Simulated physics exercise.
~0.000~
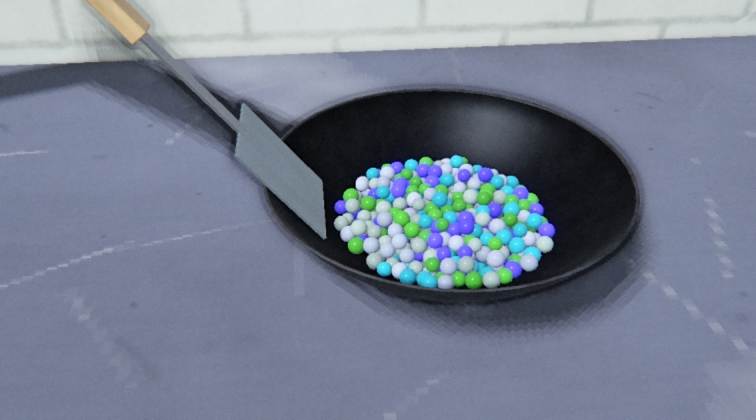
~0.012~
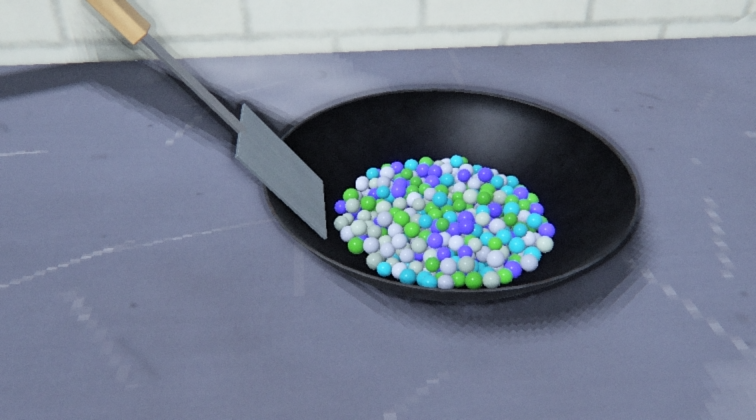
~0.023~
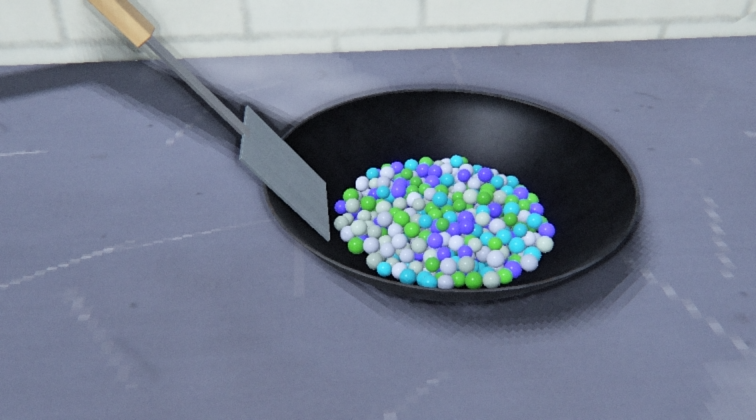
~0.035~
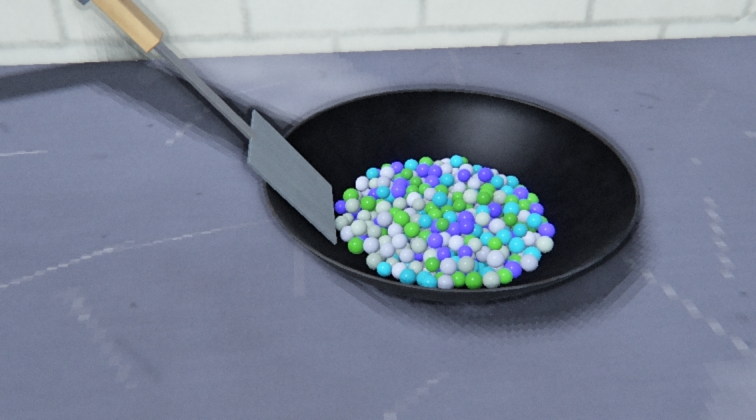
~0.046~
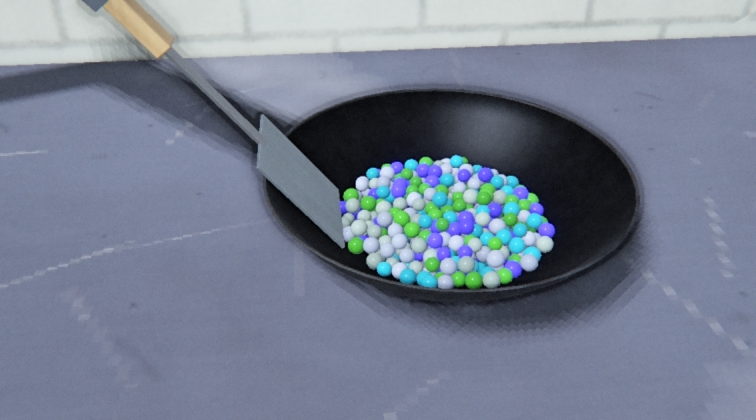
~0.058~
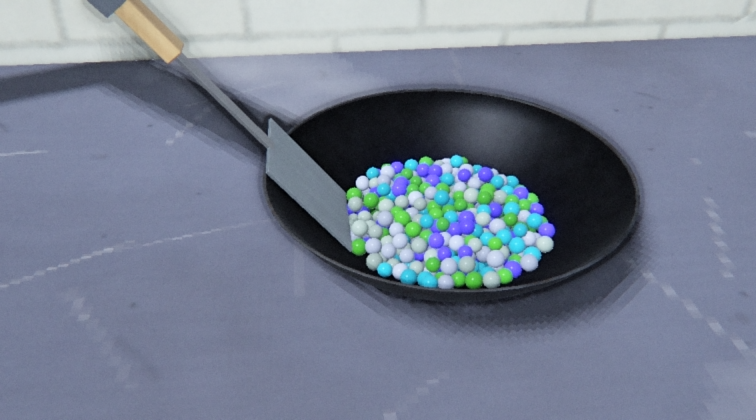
Metal paddle with a wooden handle edging slightly right inside a black wok, meeting a still heap of colourful round sweets.
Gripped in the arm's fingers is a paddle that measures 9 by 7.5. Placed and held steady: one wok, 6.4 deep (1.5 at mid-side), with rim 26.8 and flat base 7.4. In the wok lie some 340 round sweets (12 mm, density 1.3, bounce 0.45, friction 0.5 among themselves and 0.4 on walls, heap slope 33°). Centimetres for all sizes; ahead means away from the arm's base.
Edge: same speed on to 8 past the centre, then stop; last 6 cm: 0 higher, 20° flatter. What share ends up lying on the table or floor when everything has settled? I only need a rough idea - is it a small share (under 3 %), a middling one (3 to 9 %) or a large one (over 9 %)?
A middling one, 3 to 9 %.
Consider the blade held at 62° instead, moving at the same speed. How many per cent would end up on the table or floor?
Roughly 10 per cent.
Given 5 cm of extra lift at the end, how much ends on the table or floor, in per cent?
Close to 5 in a hundred.
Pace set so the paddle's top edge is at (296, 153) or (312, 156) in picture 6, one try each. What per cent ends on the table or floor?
Respectively, around 20 and 30 per cent.
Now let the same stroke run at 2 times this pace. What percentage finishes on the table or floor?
That comes to some 20 per cent, roughly.
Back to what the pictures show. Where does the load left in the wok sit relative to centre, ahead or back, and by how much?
I'd put it at roughly 5.0 cm toward the front.
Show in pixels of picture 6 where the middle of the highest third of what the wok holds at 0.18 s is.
At about (502, 201).
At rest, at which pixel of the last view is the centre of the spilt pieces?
Centre of the spill: Approx. (655, 231).
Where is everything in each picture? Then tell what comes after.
In the first frame, the paddle top edge at (239, 128), sloping 53°; upper third of the load around (445, 208), from x 340 to 545, top at y 160; 337 in the wok.
In the second frame, the paddle top edge at (240, 129), sloping 53°; upper third of the load around (445, 208), from x 340 to 545, top at y 160.
In the third frame, the paddle top edge at (244, 131), sloping 53°; upper third of the load around (445, 208), from x 340 to 545, top at y 160.
In the fourth frame, the paddle top edge at (251, 135), sloping 53°; upper third of the load around (445, 208), from x 340 to 545, top at y 160.
In the fifth frame, the paddle top edge at (260, 139), sloping 53°; upper third of the load around (445, 208), from x 345 to 545, top at y 160.
In the sixth frame, the paddle top edge at (269, 144), sloping 53°; upper third of the load around (446, 207), from x 350 to 545, top at y 160; 337 in the wok.
After 0.18 s, sloping 53°, highest piece 5 above the table; 337 in the wok.
After 0.30 s, sloping 46°, highest piece 7 above the table; 337 in the wok.
After 0.56 s, sloping 33°, highest piece 8 above the table; 321 in the wok, 14 on the table or floor, 2 on the blade or in flight.
After 1.61 s, sloping 33°, highest piece 7 above the table; 320 in the wok, 17 on the table or floor.
In the end, 320 in the wok, 17 on the table or floor. That is 5 % on the table or floor.
